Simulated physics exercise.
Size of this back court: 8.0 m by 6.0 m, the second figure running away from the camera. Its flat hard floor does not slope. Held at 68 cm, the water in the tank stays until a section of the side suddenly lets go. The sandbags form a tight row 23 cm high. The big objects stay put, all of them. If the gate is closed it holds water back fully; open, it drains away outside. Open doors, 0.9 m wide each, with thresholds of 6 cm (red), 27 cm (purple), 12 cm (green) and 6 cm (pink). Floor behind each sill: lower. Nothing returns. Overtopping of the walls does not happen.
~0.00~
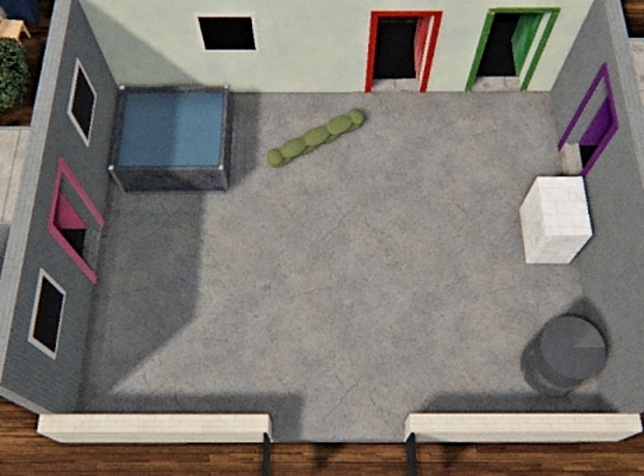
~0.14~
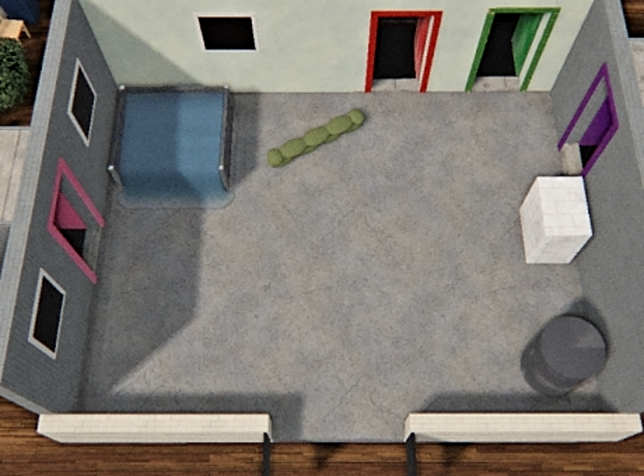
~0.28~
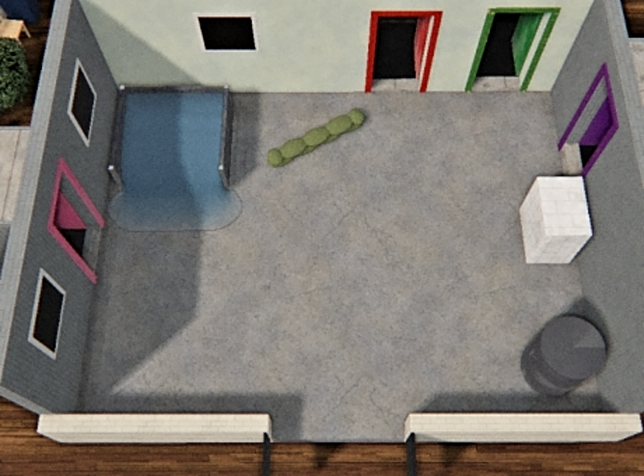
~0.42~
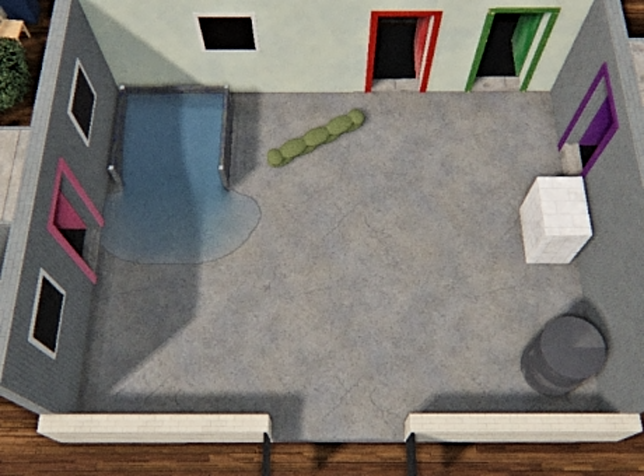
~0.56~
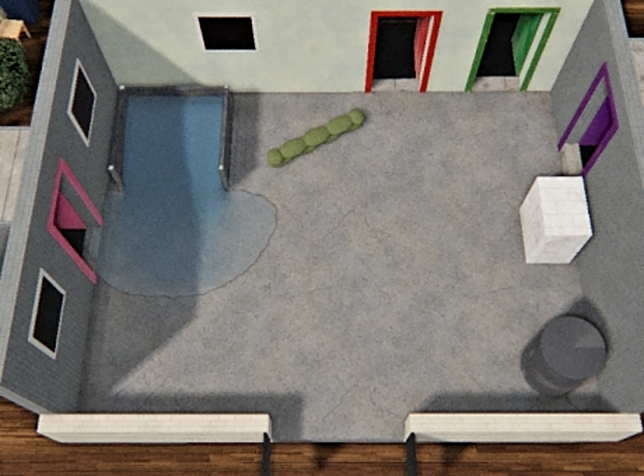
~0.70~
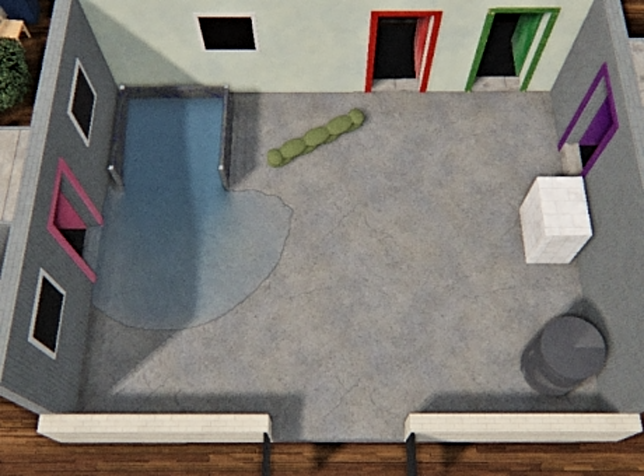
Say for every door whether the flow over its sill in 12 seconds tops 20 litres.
Result: Red door - falls short; purple door - falls short; green door - falls short; pink door - tops it.
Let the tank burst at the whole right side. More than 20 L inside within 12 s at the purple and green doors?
Result: Purple limit not passed, green limit not passed.
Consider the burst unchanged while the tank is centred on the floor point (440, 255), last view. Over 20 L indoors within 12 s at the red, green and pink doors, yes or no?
Red stays inside, green stays inside, pink stays inside, judged against that limit.
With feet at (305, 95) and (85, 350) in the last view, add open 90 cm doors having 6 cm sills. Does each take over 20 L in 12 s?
In that order: Not over, past it.
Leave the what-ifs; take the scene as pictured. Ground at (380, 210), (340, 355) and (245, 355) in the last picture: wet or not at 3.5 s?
First spot bone dry, second soaked, third soaked.
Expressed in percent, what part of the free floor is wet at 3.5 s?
Wet share: Near 40 percent.
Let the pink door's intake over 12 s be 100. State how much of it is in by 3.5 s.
That works out near 90%.
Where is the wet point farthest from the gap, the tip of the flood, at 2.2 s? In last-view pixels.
Somewhere around (337, 422).
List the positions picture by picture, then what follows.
In the first picture, still water, 68 cm deep, in the tank at (171, 130).
In the second picture, water pours out at (172, 181) and has run 1.0 m, to (231, 194); typically 9 cm deep outside, 68 cm at the tank's back.
In the third picture, water pours out at (173, 183) and has run 1.2 m, to (237, 209); typically 12 cm deep outside, 67 cm at the tank's back.
In the fourth picture, water pours out at (173, 184) and has run 1.5 m, to (101, 238); typically 10 cm deep outside, 59 cm at the tank's back.
In the fifth picture, water pours out at (174, 184) and has run 2.0 m, to (215, 285); typically 8 cm deep outside, 58 cm at the tank's back.
In the sixth picture, the front is at (182, 323), 2.5 m from the gap at (174, 184); 6.2 m2 of floor is under water; 55 cm left at the back of the tank.
After 1.4 s water covers 30 % of the floor and is deepest (32 cm) near (75, 423); red door not reached, purple door not reached, green door not reached, pink door 14 cm at the sill, 13 L in.
After 2.2 s water covers 35 % of the floor and is deepest (40 cm) near (77, 411); red door not reached, purple door not reached, green door not reached, pink door 12 cm at the sill, 39 L in.
After 3.5 s water covers 40 % of the floor and is deepest (21 cm) near (87, 342); red door not reached, purple door not reached, green door not reached, pink door 8 cm at the sill, 56 L in.
After 7.0 s water covers 75 % of the floor and is deepest (16 cm) near (553, 267); red door not reached, purple door not reached, green door not reached, pink door 6 cm at the sill, 62 L in.
After 12.0 s water covers 90 % of the floor and is deepest (7 cm) near (453, 128); red door 6 cm at the sill, 0 L in, purple door 3 cm at the sill, 0 L in, green door 7 cm at the sill, 0 L in, pink door 2 cm at the sill, 62 L in.
